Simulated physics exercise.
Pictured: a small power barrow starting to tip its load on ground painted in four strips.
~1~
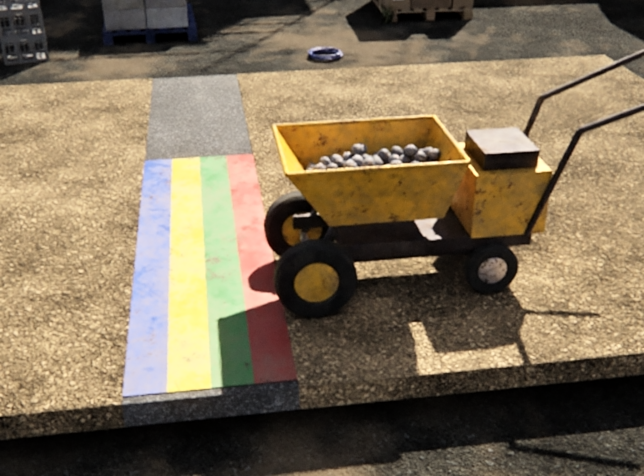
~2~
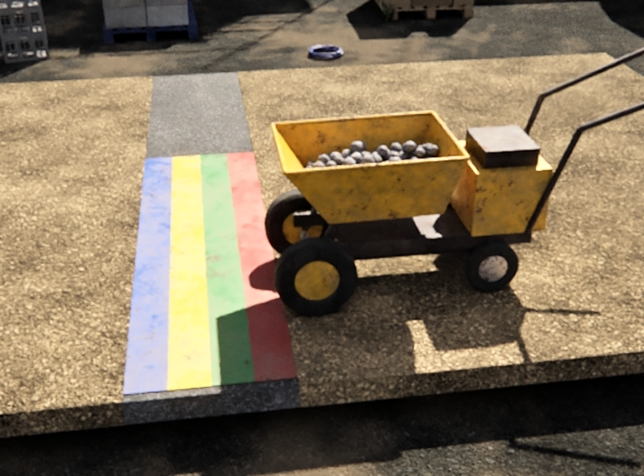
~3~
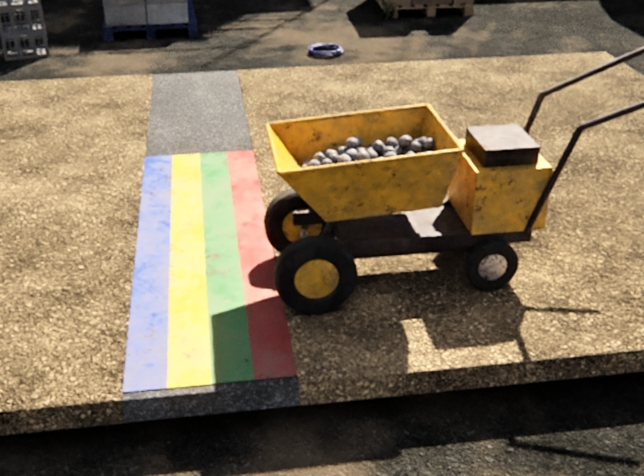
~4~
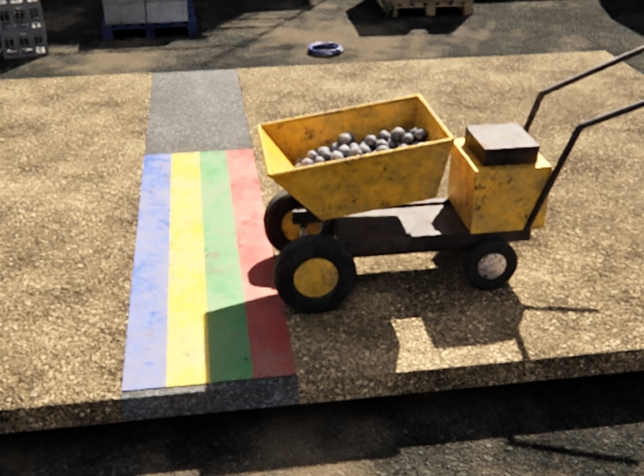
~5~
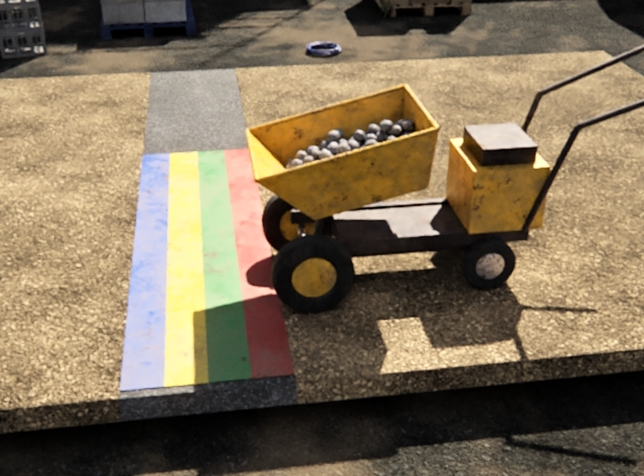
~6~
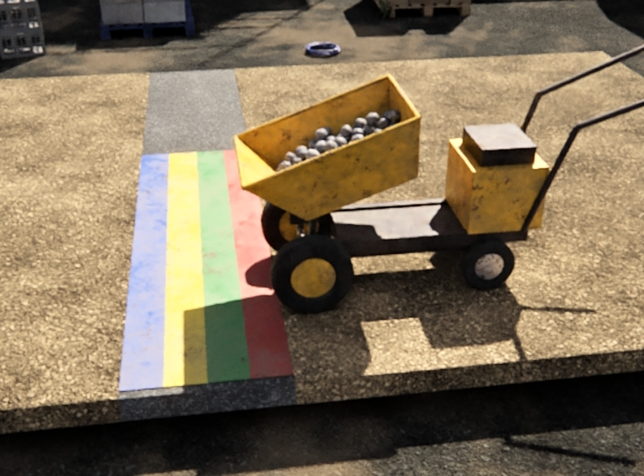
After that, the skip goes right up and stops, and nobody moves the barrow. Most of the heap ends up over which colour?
It ends up mostly over blue.
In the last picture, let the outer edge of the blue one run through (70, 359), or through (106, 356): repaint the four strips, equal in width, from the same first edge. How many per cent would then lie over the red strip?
About 0 per cent first, then about 0 per cent.
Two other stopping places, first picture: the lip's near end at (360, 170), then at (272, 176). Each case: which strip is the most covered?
Result, place 1: The strip in green; place 2: The blue one.
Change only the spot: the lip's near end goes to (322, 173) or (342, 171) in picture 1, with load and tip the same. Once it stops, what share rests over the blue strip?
First spot: About 20 percent; second spot: About 20 percent.
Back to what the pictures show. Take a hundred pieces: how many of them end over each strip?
In per cent, approximately: Red 0, green 5, yellow 30, blue 40.
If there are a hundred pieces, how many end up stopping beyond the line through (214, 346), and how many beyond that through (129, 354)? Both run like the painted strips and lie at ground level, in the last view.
About 100 and 30 %.
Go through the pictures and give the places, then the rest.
Lip of the skip at (287, 175), level; top of the load at (380, 172), round cobbles; red strip at (270, 342); green strip at (229, 346); yellow strip at (189, 350); blue strip at (147, 354), in the first picture.
Lip of the skip at (286, 173), level; top of the load at (375, 162), in the second picture.
Lip of the skip at (279, 174), tipped barely; top of the load at (391, 158), in the third picture.
Lip of the skip at (270, 176), tipped a little; top of the load at (404, 150), in the fourth picture.
Lip of the skip at (257, 181), tipped a little; top of the load at (393, 143), in the fifth picture.
Lip of the skip at (244, 188), tipped clearly; top of the load at (380, 135); red strip at (266, 337); green strip at (226, 341); yellow strip at (185, 345); blue strip at (144, 348), in the sixth picture.
Soon, skip tipped steeply; all in the skip.
A while on, skip tipped steeply; most in the skip; a small part over the yellow strip; a small part over the blue strip; a stray few off the paint.
Towards the end, skip tipped right over; about a quarter in the skip; a stray few over the green strip; about a quarter over the yellow strip; about a third over the blue strip; about a quarter off the paint.
Finally, skip tipped right over; none over the red strip; a small part over the green strip; about a third over the yellow strip; about a third over the blue strip; about a quarter off the paint.
